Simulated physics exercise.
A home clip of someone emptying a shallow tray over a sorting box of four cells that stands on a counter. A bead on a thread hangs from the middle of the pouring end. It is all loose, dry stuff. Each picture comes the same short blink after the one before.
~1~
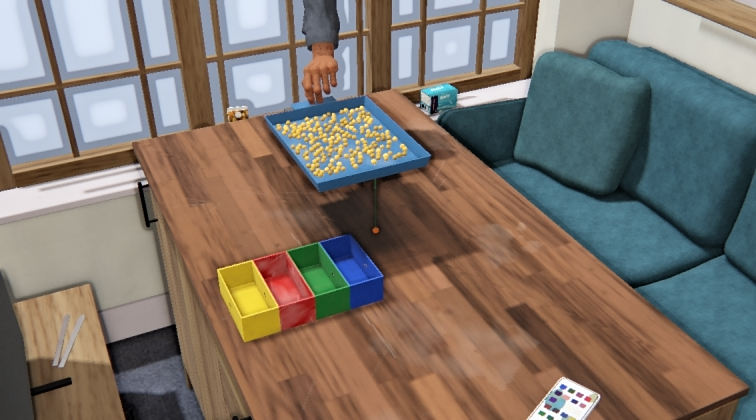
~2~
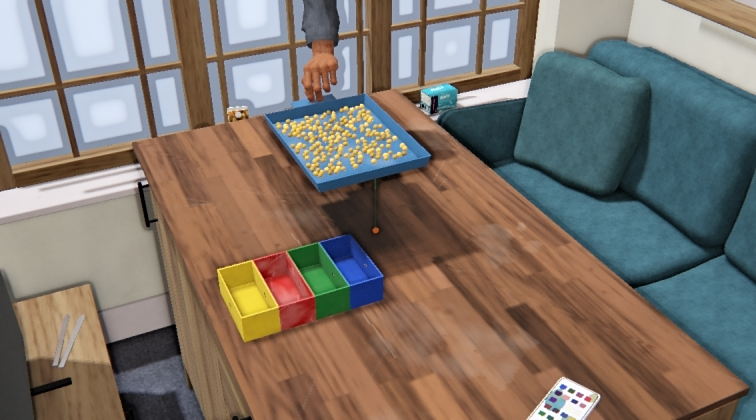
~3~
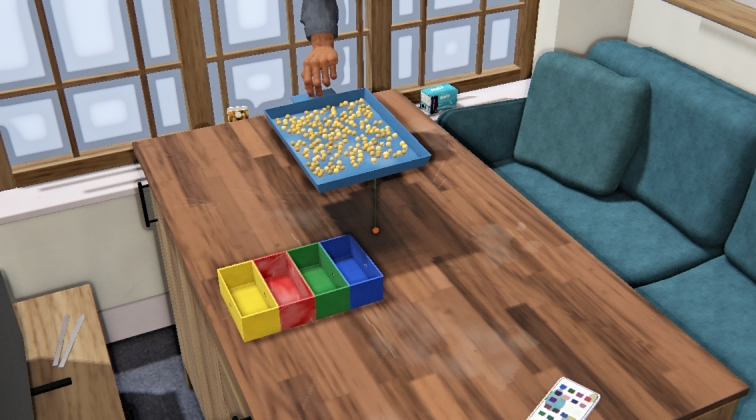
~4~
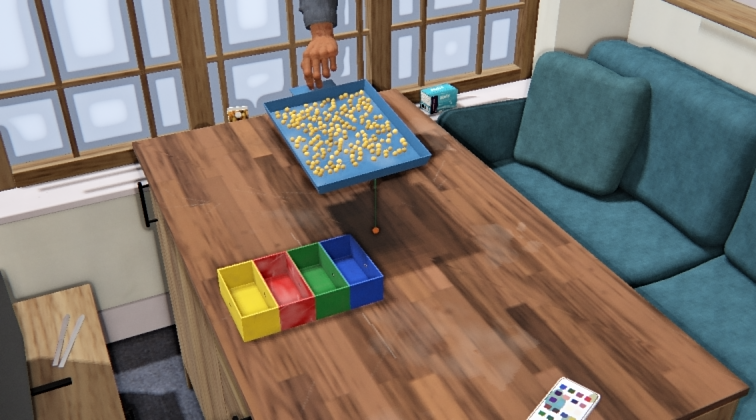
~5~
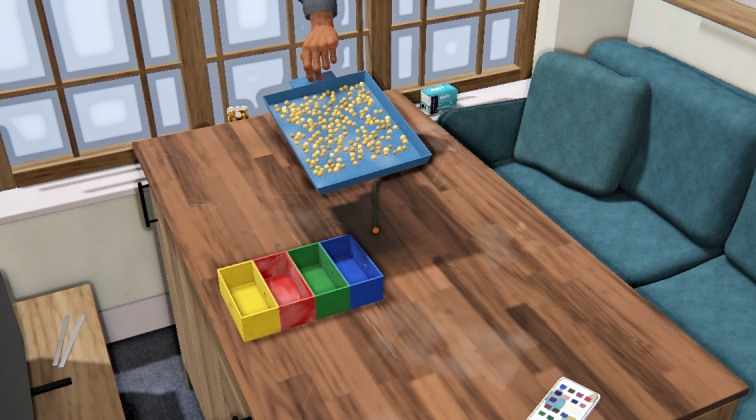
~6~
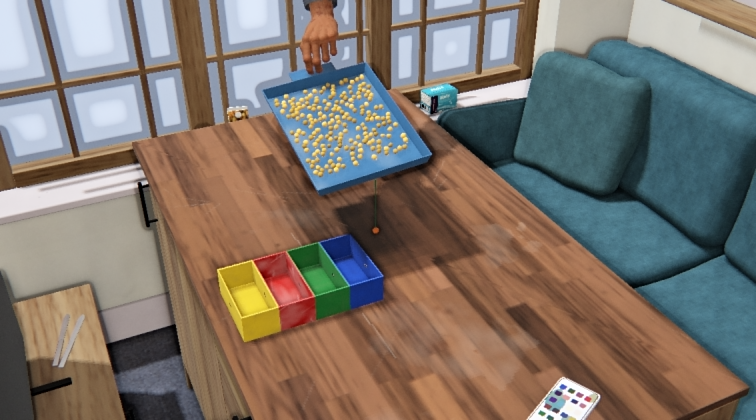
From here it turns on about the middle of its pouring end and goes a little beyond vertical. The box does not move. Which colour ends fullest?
It favours the blue compartment.
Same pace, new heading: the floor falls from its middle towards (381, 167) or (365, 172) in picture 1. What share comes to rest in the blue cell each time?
The first gives 0 %, the second 30 %.
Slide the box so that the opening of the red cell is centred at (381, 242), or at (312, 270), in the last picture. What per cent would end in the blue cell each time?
The first gives 0 %, the second 20 %.
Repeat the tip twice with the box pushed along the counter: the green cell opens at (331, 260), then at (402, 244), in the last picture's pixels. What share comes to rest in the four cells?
About 90 and 90 per cent.
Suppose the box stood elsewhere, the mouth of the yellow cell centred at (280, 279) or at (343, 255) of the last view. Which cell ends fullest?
In turn: The green cell; yellow.
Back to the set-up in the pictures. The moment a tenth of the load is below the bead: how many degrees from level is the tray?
Around 75° of tilt.
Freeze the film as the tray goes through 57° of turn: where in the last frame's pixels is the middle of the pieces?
Near (347, 172).
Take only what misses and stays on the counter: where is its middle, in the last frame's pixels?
At about (396, 282).
Soon, tray tipped steeply; nearly all on the tray; a small part falling or outside the box.
A while on, tray tipped right over; most on the tray; a small part in the green cell; a stray few in the blue cell; a small part falling or outside the box.
Towards the end, tray tipped past a quarter turn; about half in the blue cell; about a quarter in the green cell; about a quarter falling or outside the box.
Finally, tray tipped past a quarter turn; about half in the blue cell; about a quarter in the green cell; none in the yellow cell; none in the red cell; about a quarter outside the box.
